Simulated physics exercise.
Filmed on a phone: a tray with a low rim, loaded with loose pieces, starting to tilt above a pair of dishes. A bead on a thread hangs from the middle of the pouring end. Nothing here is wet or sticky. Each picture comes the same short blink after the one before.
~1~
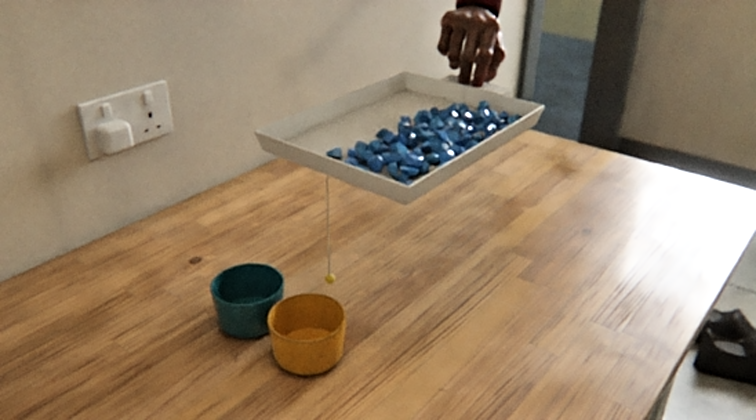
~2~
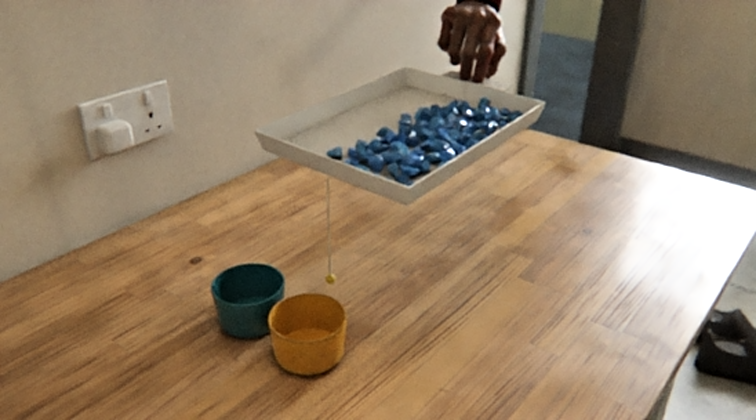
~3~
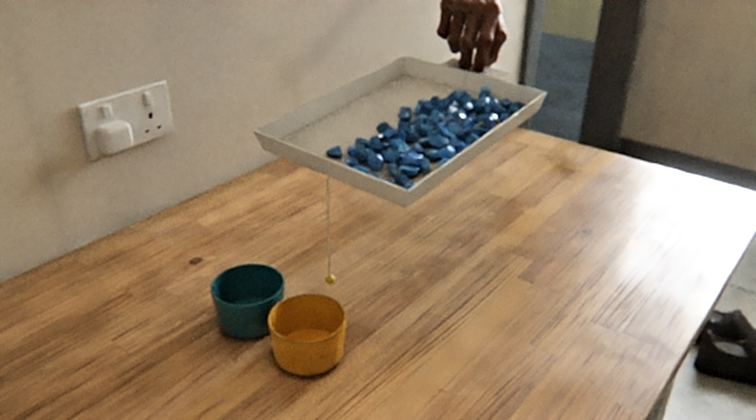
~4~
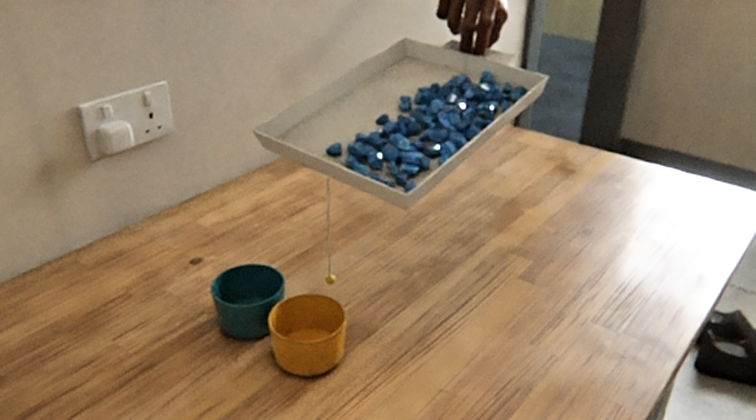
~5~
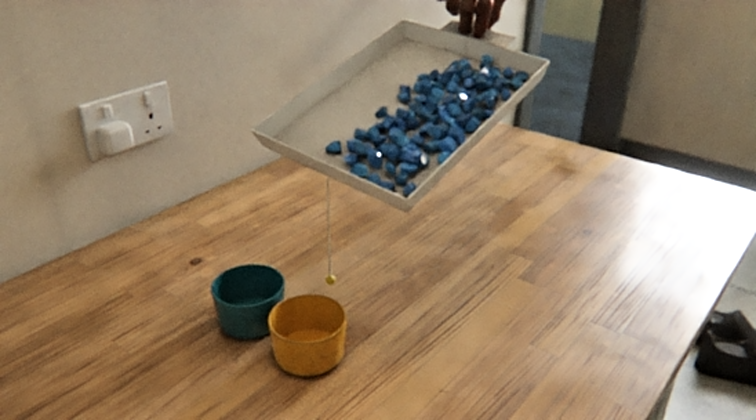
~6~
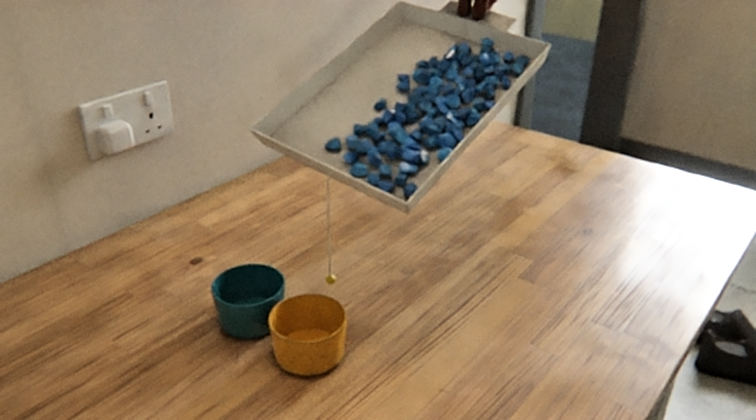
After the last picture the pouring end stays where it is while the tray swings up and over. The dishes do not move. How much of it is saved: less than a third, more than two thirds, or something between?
In the dishes lies under a third of it.
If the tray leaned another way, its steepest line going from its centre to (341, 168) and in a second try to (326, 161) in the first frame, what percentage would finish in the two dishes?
Near 50 % and 70 %.
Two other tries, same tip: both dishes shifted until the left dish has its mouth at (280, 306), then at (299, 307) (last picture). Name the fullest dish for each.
At the first place the right-hand dish, at the second the right one.
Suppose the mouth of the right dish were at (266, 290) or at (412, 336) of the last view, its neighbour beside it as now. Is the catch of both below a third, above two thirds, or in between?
First below one third, then below one third.
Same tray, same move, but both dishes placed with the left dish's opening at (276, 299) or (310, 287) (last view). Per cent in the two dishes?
The first gives 50 %, the second 30 %.
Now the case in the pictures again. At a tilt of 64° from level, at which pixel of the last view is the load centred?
Near (384, 157).
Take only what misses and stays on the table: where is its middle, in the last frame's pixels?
Roughly at (363, 406).
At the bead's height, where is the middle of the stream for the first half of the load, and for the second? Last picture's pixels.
The first part at (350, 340); the rest at (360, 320).
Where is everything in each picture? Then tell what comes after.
The first picture shows corners of the pouring end (261, 130) and (407, 183), level; middle of the load (442, 135), aquarium stones; left dish (221, 315); right dish (281, 351); bead on its thread (330, 279).
The second picture shows corners of the pouring end (262, 130) and (408, 184), level; middle of the load (443, 133).
The third picture shows corners of the pouring end (261, 130) and (407, 187), tipped barely, lowest at the right corner; middle of the load (443, 127).
The fourth picture shows corners of the pouring end (260, 129) and (406, 190), tipped a little, lowest at the right corner; middle of the load (443, 118).
The fifth picture shows corners of the pouring end (258, 128) and (406, 194), tipped clearly, lowest at the right corner; middle of the load (443, 109).
The sixth picture shows corners of the pouring end (257, 127) and (405, 197), tipped clearly, lowest at the right corner; middle of the load (441, 103); left dish (222, 315); right dish (282, 351).
Just after the last frame, tray tipped steeply; almost all on the tray; just a few in the air.
A moment on, tray tipped past a quarter turn; roughly a quarter on the tray; about a tenth in the right dish; roughly half outside both; about a tenth in the air.
Further on, tray tipped past a quarter turn; roughly a quarter in the right dish; the larger part outside both.
When it is over, tray tipped past a quarter turn; roughly a quarter in the right dish; not one in the left dish; the larger part outside both.
